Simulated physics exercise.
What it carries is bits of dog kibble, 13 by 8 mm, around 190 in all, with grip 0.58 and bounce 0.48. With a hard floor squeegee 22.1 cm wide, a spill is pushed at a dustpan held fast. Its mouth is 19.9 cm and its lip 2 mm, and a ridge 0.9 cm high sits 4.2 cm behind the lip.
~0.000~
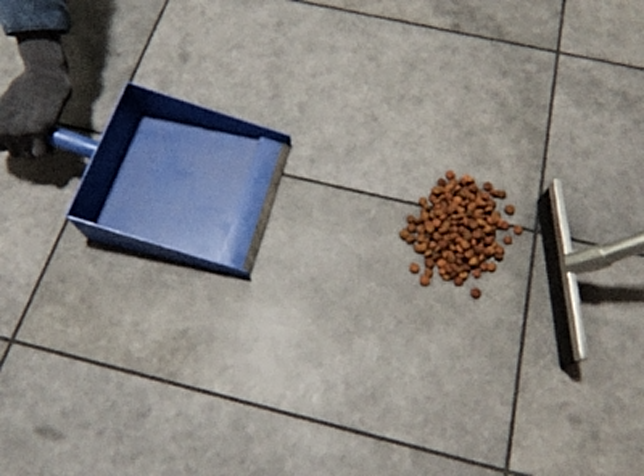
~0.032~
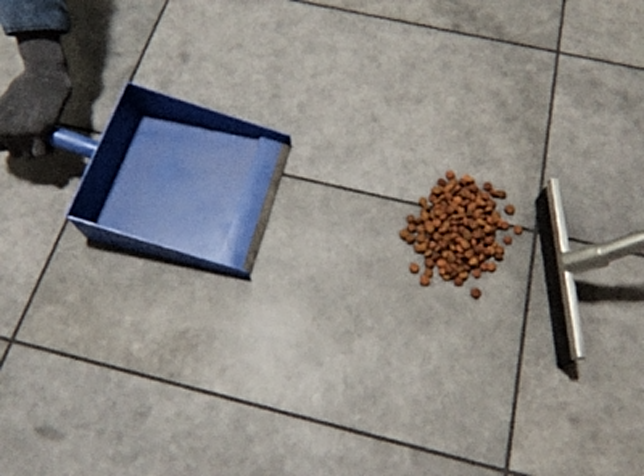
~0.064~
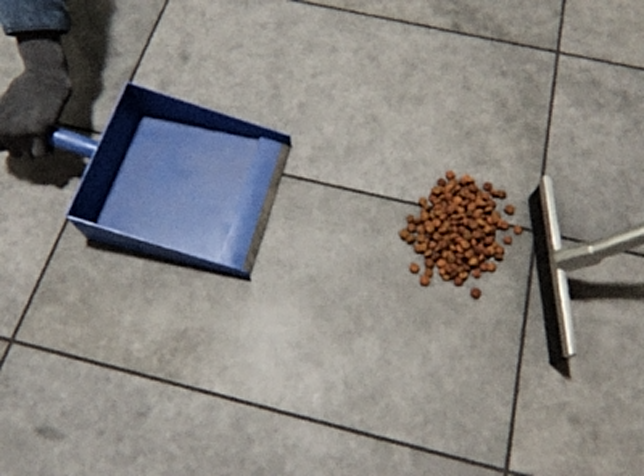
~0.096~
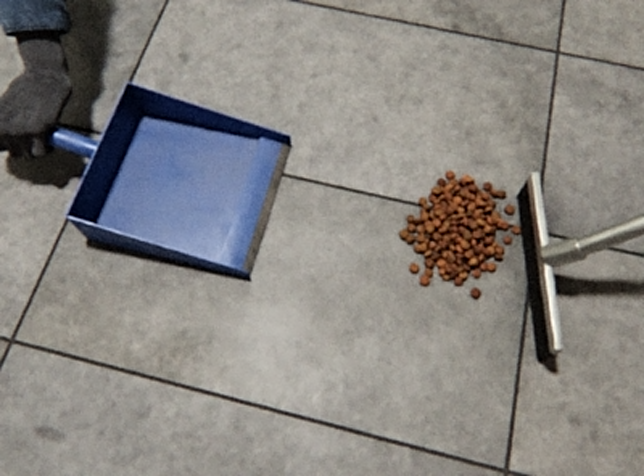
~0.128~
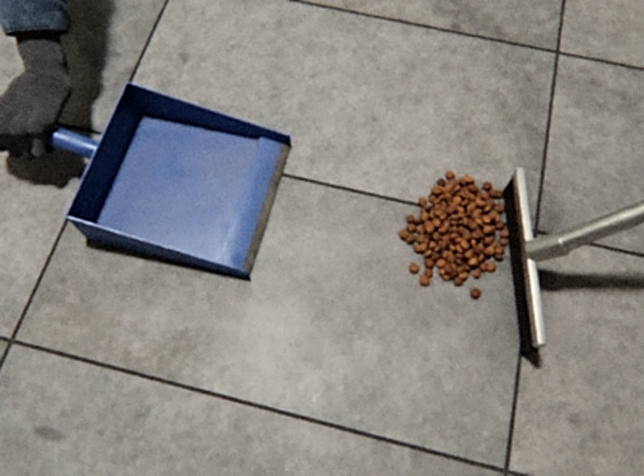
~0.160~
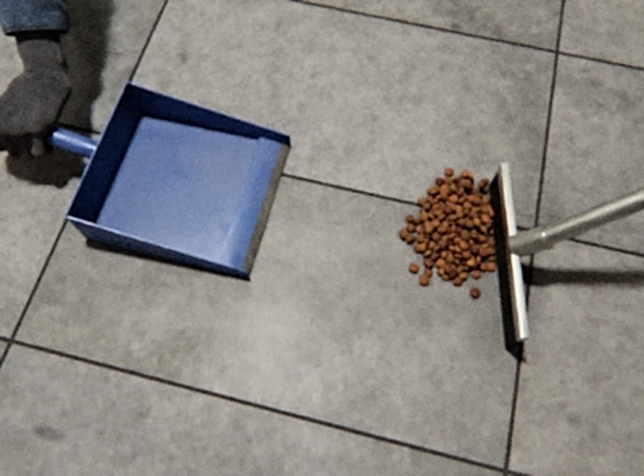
A squeegee slid leftward across grey floor tiles and pressed into the right side of a small heap of brown kibble, while a gloved hand held a blue dustpan still on the left.
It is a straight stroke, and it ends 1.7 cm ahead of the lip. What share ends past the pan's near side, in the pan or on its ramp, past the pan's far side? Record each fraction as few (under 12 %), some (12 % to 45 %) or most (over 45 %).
Recorded: Near side few; pan some; far side some.
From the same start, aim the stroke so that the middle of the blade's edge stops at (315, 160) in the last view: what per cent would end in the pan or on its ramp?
Roughly 10 percent.
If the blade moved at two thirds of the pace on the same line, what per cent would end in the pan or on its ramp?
In that case some 20 per cent.
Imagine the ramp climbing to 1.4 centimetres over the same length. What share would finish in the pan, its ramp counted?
20 per cent.
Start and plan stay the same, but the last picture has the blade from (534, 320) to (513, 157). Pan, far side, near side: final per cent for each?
Pan: 0, far side: 35, near side: 0.
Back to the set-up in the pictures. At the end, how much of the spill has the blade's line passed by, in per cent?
Roughly 10 per cent of it.
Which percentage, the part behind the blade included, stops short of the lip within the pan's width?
Some 60 per cent end up there.
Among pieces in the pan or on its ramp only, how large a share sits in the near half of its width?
Roughly 10 percent.
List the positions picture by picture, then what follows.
In the first frame, blade from (580, 357) to (554, 186), moved 0.0 cm, 0 of the pieces shifted so far; middle of the pieces at (456, 227); pan at (179, 187).
In the second frame, blade from (577, 356) to (552, 185), moved 0.3 cm, 0 of the pieces shifted so far; middle of the pieces at (456, 227).
In the third frame, blade from (569, 353) to (544, 183), moved 1.2 cm, 0 of the pieces shifted so far; middle of the pieces at (456, 227).
In the fourth frame, blade from (556, 349) to (532, 179), moved 2.7 cm, 0 of the pieces shifted so far; middle of the pieces at (456, 227).
In the fifth frame, blade from (539, 343) to (517, 175), moved 4.6 cm, 7 of the pieces shifted so far; middle of the pieces at (455, 227).
In the sixth frame, blade from (522, 337) to (502, 170), moved 6.5 cm, 83 of the pieces shifted so far; middle of the pieces at (454, 227); pan at (178, 187). The blade's pace is about 0.59 m/s, heading 6 degrees away from the viewer's side.
Then, at 0.38 s, middle of the blade 17 cm from the lip; 0 % over the lip, far side 10 %, near side 0 %.
Then, at 0.53 s, middle of the blade 9 cm from the lip; 0 % over the lip, far side 15 %, near side 0 %.
Then, at 0.80 s, middle of the blade 4 cm from the lip; 20 % over the lip, far side 15 %, near side 5 %.
In the end, at 1.3 s, near side 5 %, pan 20 %, far side 15 %, in front of the lip or behind the blade 60 %.
